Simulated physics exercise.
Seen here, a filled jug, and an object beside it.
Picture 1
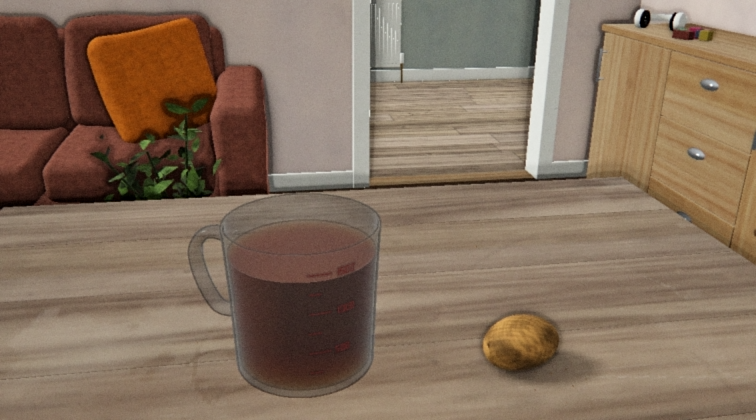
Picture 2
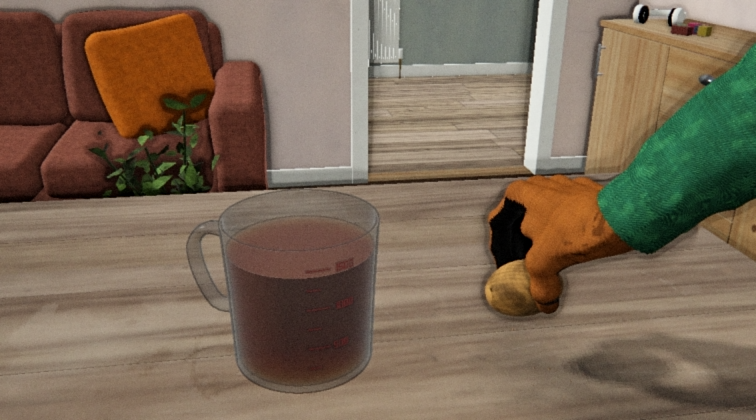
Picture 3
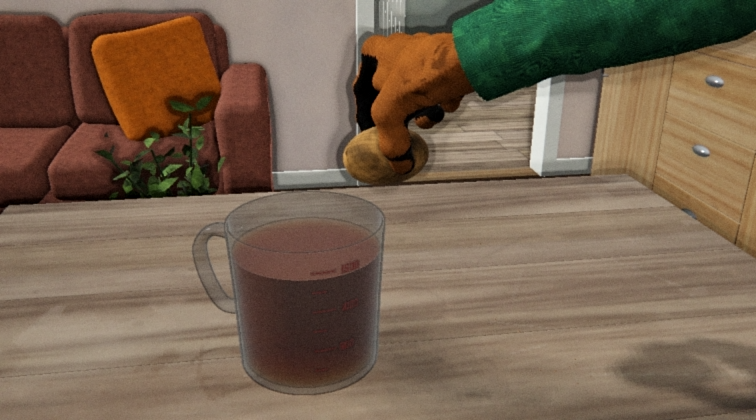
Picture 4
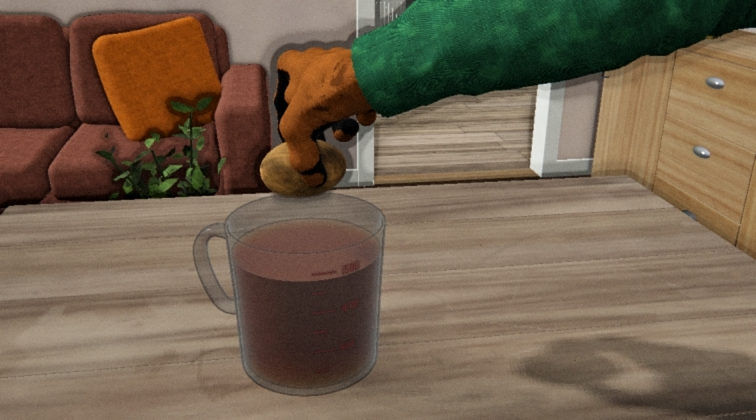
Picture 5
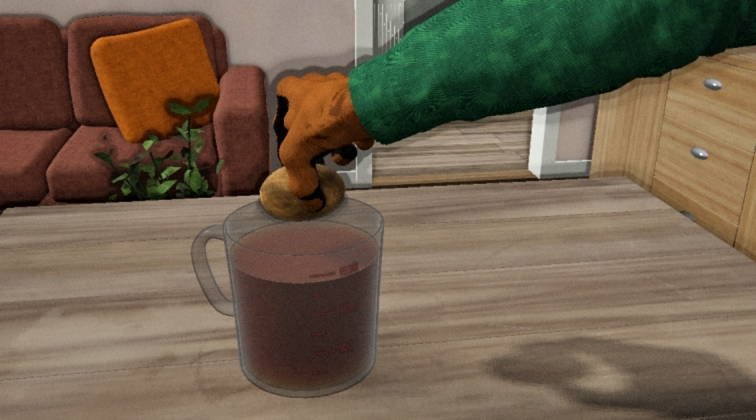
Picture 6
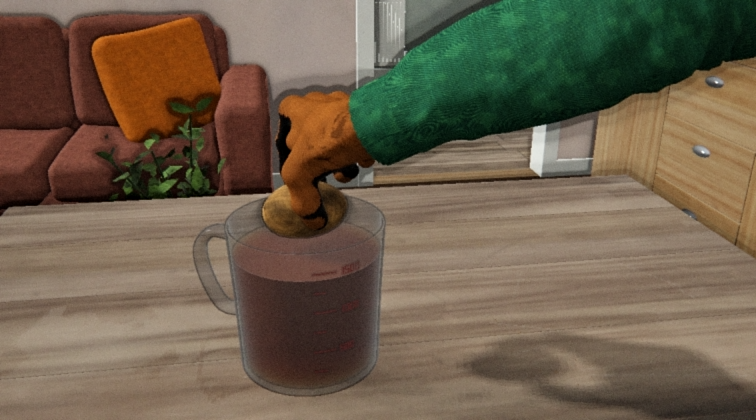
In this clip, a hand in a green sleeve picks up a potato from a wooden tabletop, carries it left over a clear jug of dark reddish liquid, and lowers it to just above the liquid's surface.
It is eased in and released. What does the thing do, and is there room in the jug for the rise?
The thing sinks; the jug takes it all.
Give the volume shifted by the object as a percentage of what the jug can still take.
Near 30 in a hundred.
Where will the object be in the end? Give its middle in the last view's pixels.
Around (310, 326).
A moment on, the potato enters the iced tea; the jug is about three quarters full.
Further on, the potato goes on down; the jug is nearly full.
When it is over, the potato rests at the bottom; the jug is nearly full; none went over.
